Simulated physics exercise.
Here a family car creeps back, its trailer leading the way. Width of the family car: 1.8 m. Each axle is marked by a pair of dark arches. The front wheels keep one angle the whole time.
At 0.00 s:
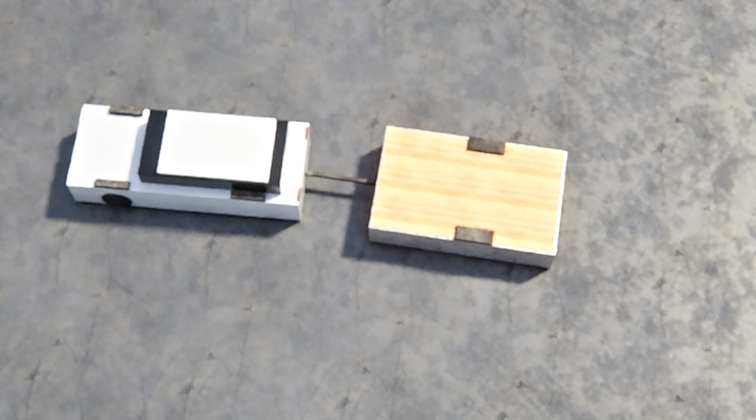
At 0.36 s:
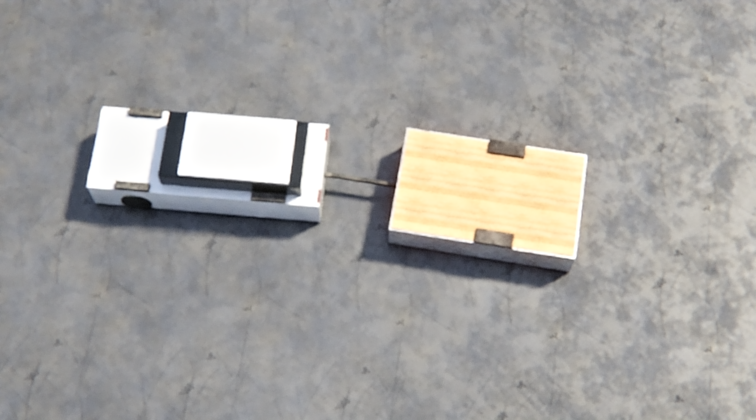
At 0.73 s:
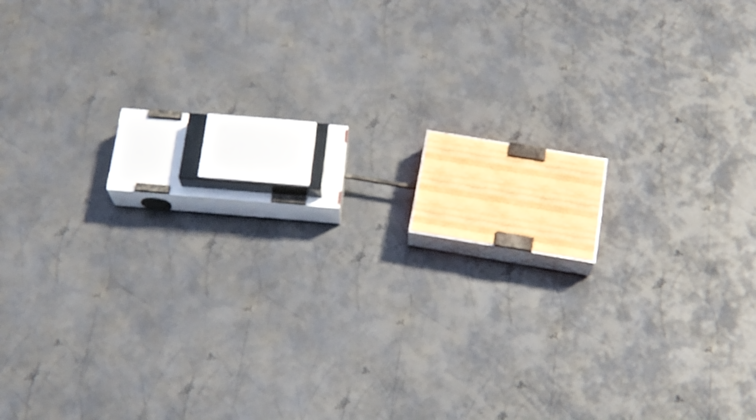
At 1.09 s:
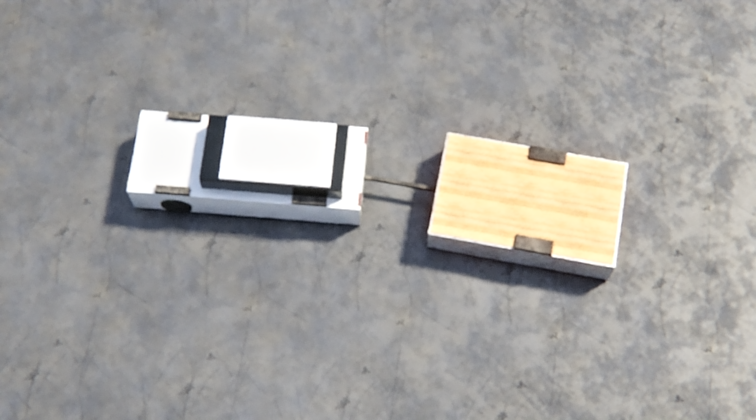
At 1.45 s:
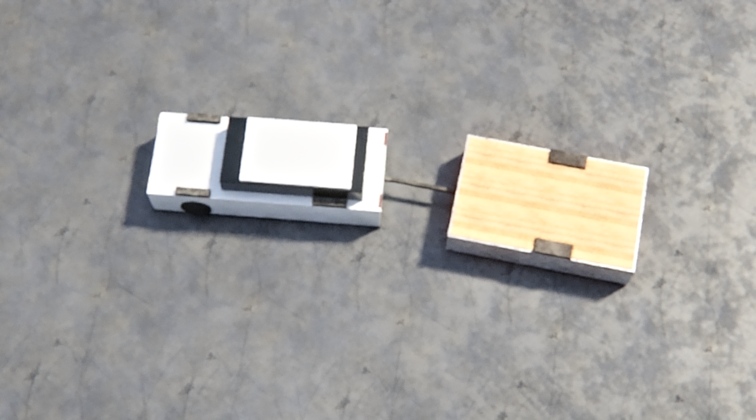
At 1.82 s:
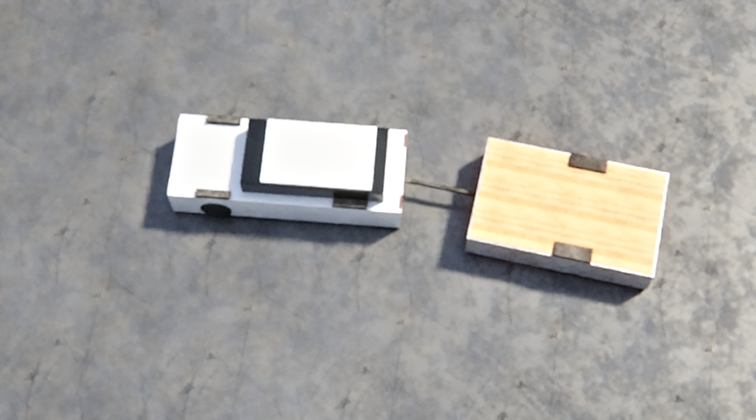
A white toy-like car slowly backed to the right across a gray, rough surface, pushing a flat, wood-topped trailer ahead of it, while the trailer gradually angled slightly more toward the bottom.
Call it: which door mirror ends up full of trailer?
The left mirror.
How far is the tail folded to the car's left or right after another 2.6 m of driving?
20° to the car's left.
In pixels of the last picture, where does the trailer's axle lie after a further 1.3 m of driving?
(644, 222).
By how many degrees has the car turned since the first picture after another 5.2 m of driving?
It has turned about 2°.
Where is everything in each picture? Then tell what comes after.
In the first picture, car's middle (184, 144), trailer's axle (481, 190); tail 4° to the car's left; front wheels 1° right.
In the second picture, car's middle (204, 146), trailer's axle (501, 193); tail 4° to the car's left.
In the third picture, car's middle (224, 147), trailer's axle (521, 196); tail 5° to the car's left.
In the fourth picture, car's middle (244, 149), trailer's axle (541, 199); tail 6° to the car's left.
In the fifth picture, car's middle (264, 151), trailer's axle (561, 203); tail 7° to the car's left.
In the sixth picture, car's middle (285, 153), trailer's axle (581, 207); tail 8° to the car's left.
Then, 3.0 s in, the tail is 13° to the car's left, the car has turned 1° and the trailer's axle is at (644, 222) of the last picture.
Then, 4.2 s in, the tail is 19° to the car's left, the car has turned 2° and the trailer's axle is at (707, 242) of the last picture.
Then, 5.3 s in, the tail is 29° to the car's left, the car has turned 2° and the trailer's axle is out of the picture.
Then, 6.5 s in, the tail is 42° to the car's left, the car has turned 3° and the trailer's axle is out of the picture.
Then, 7.7 s in, the tail is 60° to the car's left, the car has turned 3° and the trailer's axle is out of the picture; it has jack-knifed.
